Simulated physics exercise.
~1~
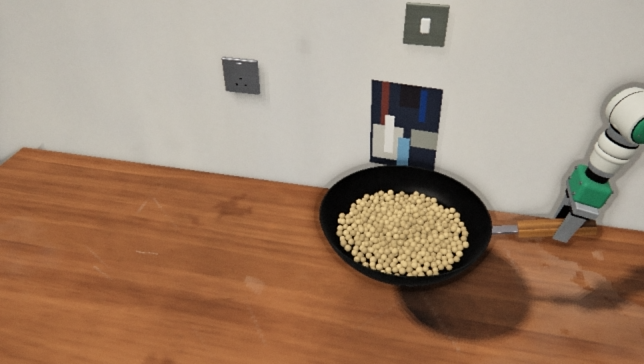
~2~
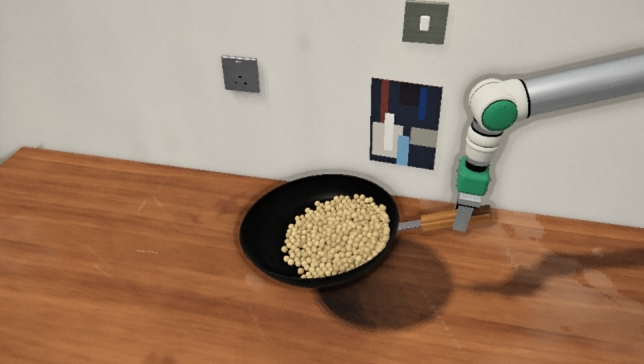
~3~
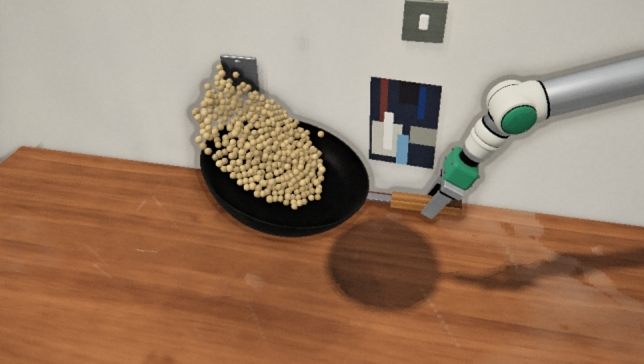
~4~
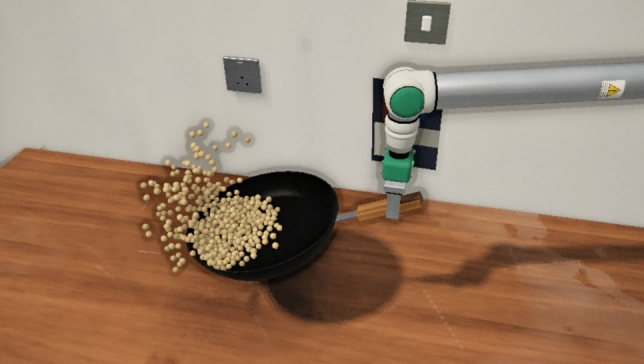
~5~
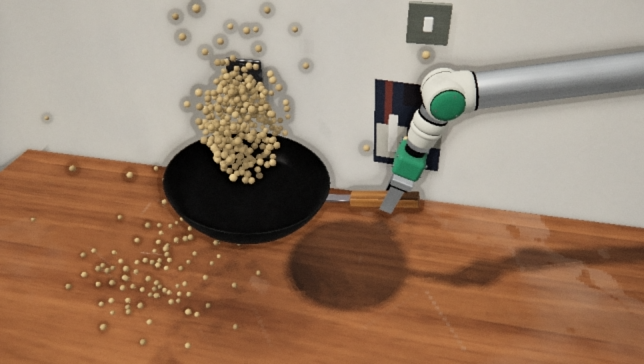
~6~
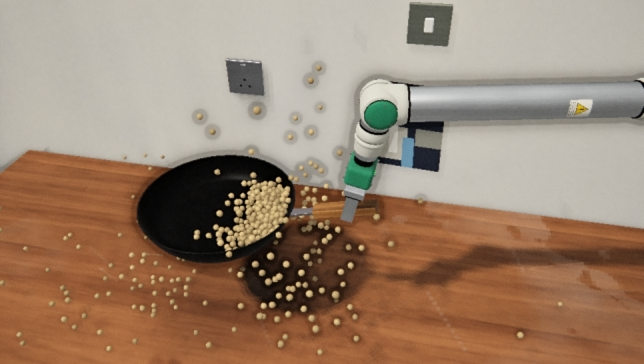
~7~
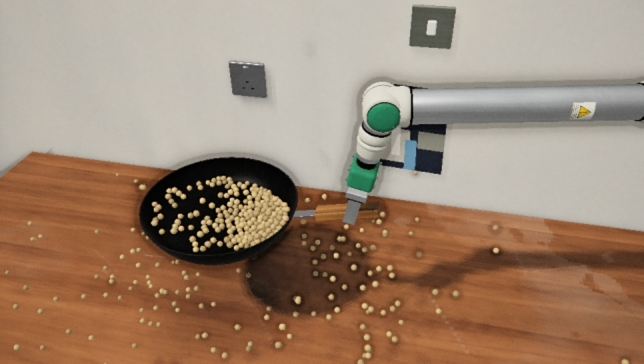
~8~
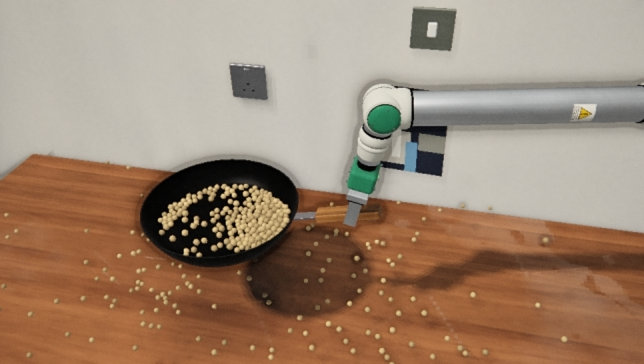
We see a robot arm holding a black frying pan of pale beads above a wooden surface, moving it left while tilting and tossing the beads upward. Many spill and scatter across the surface, while a large share remains in the pan, which ends level and still.
